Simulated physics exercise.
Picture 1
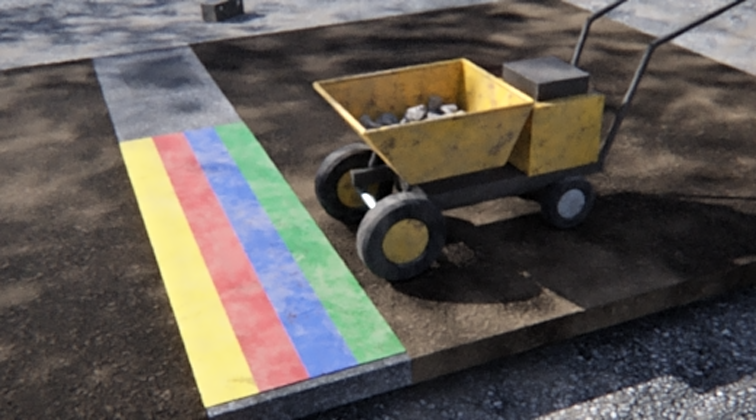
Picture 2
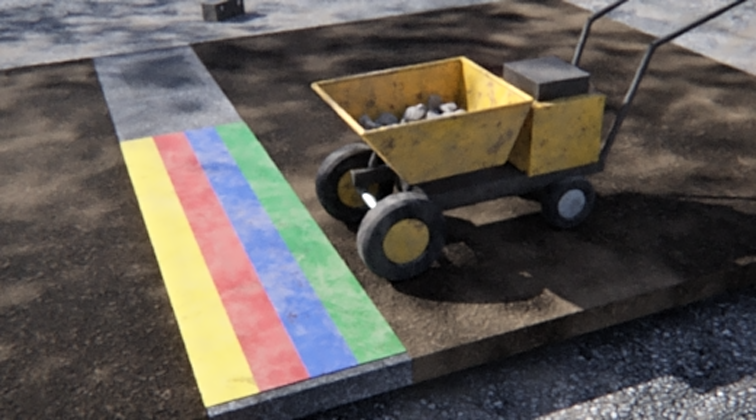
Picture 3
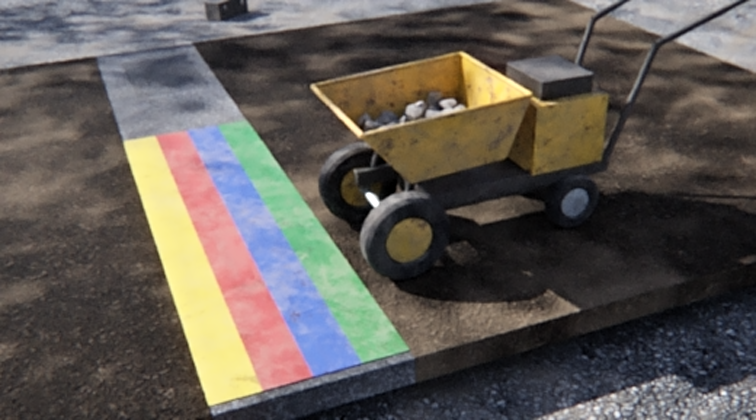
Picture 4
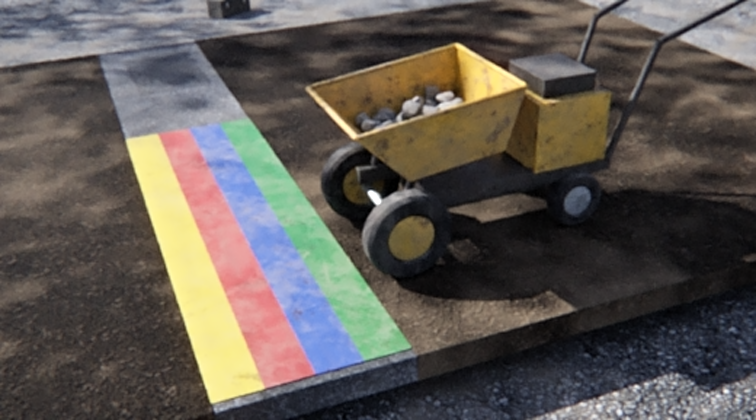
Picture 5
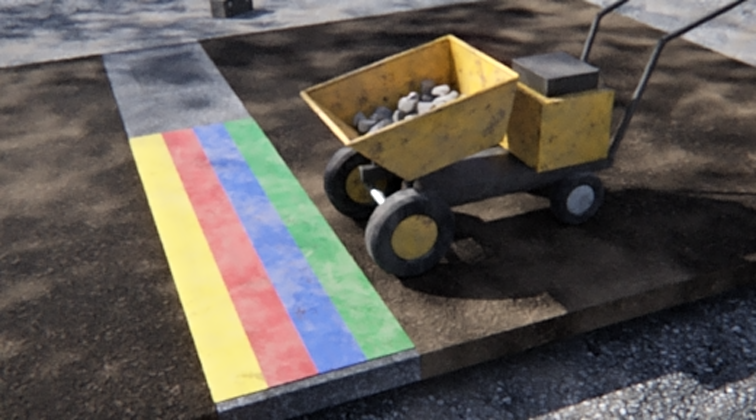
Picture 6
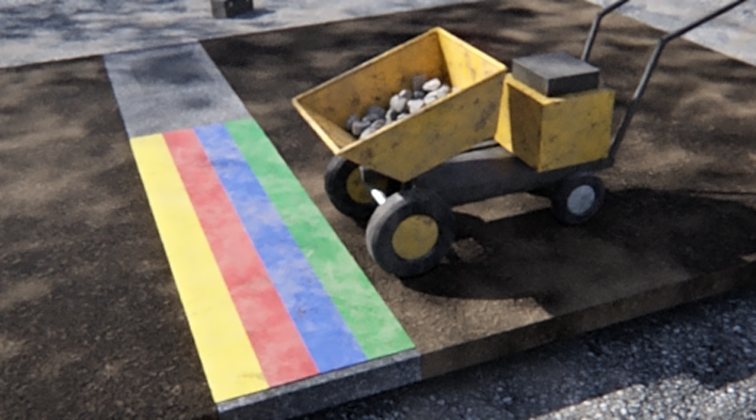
On a dark pad beside four coloured bands, a yellow barrow's stone-filled skip tilts forward.
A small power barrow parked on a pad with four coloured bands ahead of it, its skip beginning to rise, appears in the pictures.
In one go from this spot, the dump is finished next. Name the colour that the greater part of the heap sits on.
Red.
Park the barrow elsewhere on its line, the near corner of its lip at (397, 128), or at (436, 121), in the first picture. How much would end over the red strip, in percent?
30 and 10 percent, in that order.
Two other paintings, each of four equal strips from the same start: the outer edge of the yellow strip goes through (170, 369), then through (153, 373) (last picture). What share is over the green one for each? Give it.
Roughly 0 per cent first, then 0 per cent.
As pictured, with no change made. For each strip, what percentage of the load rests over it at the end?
Green 0 %, blue 20 %, red 50 %, yellow 20 %.
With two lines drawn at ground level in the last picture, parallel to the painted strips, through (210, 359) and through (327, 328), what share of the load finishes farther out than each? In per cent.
Near 10 % and 90 %.
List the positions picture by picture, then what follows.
Lip of the skip at (366, 134), level; top of the load at (436, 121), broken stones; green strip at (356, 317); blue strip at (311, 329); red strip at (264, 341); yellow strip at (215, 354), in the first picture.
Lip of the skip at (364, 135), level; top of the load at (436, 121), in the second picture.
Lip of the skip at (362, 136), tipped barely; top of the load at (435, 118), in the third picture.
Lip of the skip at (357, 139), tipped a little; top of the load at (448, 113), in the fourth picture.
Lip of the skip at (350, 145), tipped a little; top of the load at (443, 108), in the fifth picture.
Lip of the skip at (340, 154), tipped clearly; top of the load at (444, 96); green strip at (366, 313); blue strip at (321, 325); red strip at (274, 337); yellow strip at (225, 349), in the sixth picture.
Soon after the last picture, skip tipped steeply; all in the skip.
A little later, skip tipped right over; nearly all in the skip; a stray few over the blue strip; a stray few over the red strip.
Later still, skip tipped right over; about a quarter in the skip; a small part over the blue strip; about half over the red strip; about a quarter over the yellow strip; a stray few off the paint.
At rest, skip tipped right over; a small part in the skip; none over the green strip; about a quarter over the blue strip; about half over the red strip; about a quarter over the yellow strip; a small part off the paint.
